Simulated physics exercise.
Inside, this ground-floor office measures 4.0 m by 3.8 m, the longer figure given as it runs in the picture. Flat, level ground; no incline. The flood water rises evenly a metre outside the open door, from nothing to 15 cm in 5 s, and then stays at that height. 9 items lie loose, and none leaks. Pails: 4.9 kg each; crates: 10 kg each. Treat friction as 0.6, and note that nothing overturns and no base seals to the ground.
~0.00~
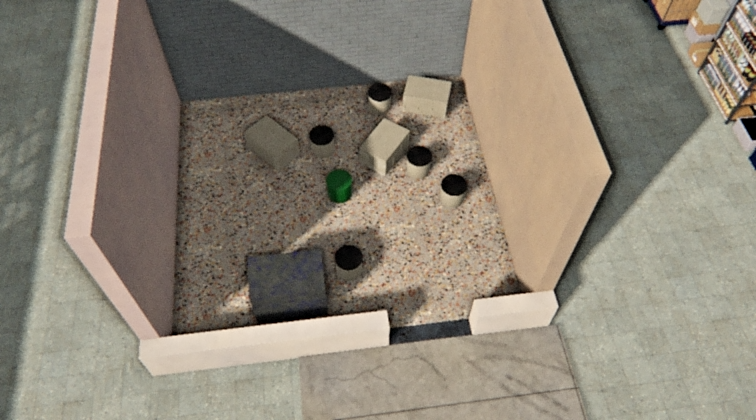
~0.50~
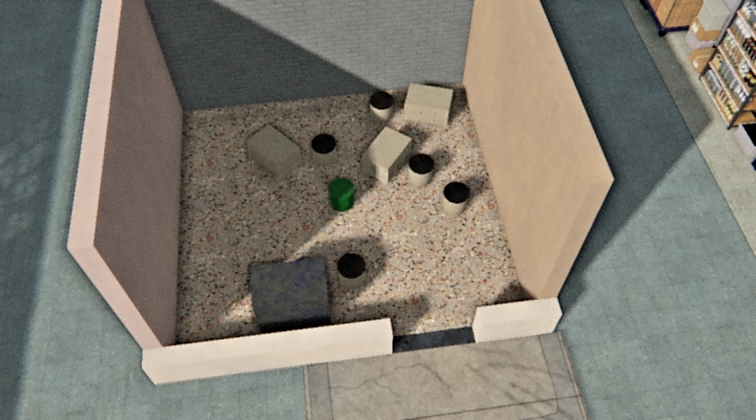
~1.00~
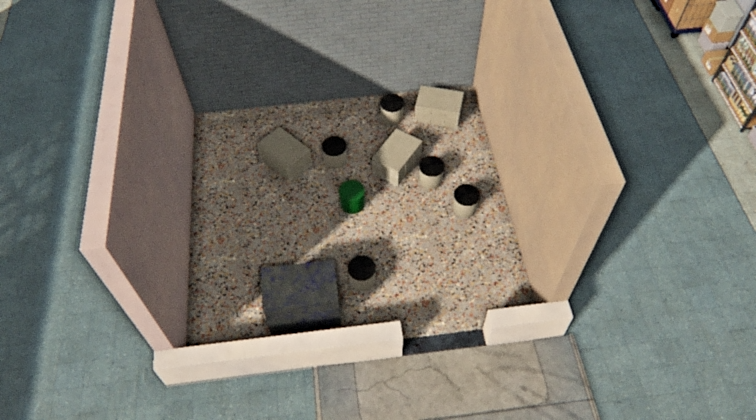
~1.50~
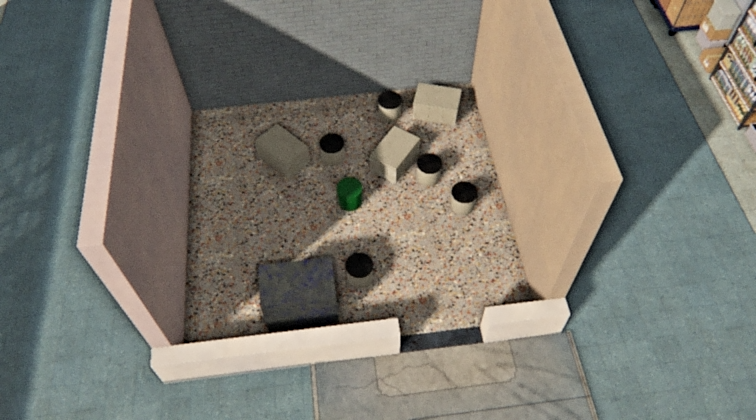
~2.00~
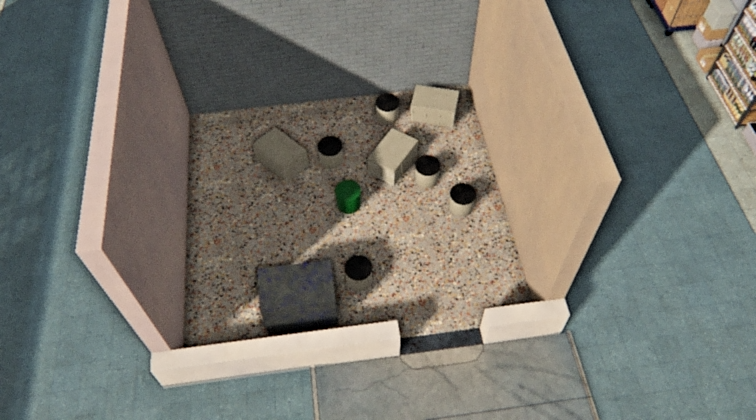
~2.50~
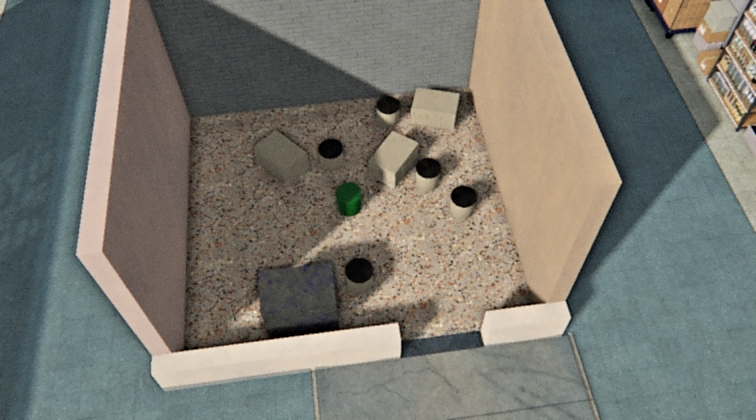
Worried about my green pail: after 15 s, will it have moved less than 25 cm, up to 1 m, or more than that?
It remains near its spot.
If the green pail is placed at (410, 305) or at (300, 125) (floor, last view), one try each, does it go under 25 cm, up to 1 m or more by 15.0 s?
I'd expect it to get swept far off the first time and to get swept far off the second time.
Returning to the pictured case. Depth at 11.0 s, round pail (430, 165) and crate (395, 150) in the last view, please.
First about 7 cm, second about 7 cm.
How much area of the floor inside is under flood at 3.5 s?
1.0 m2.
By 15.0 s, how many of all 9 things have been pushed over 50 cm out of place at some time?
5 in all.
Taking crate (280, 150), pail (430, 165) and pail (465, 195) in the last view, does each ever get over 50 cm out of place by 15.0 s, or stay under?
The first is lower, the second higher and the third higher.
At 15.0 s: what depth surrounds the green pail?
Near 5 cm deep.
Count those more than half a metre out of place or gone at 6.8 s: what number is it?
0 in all.
After 3.5 s the green pail is near (348, 193), 0.0 m from its start, aground; 0 afloat.
After 6.8 s the green pail is near (348, 193), 0.0 m from its start, aground; 0 afloat.
After 11.0 s the green pail is near (348, 193), 0.0 m from its start, aground; 5 afloat.
After 15.0 s the green pail is near (348, 193), 0.0 m from its start, aground; 6 afloat.
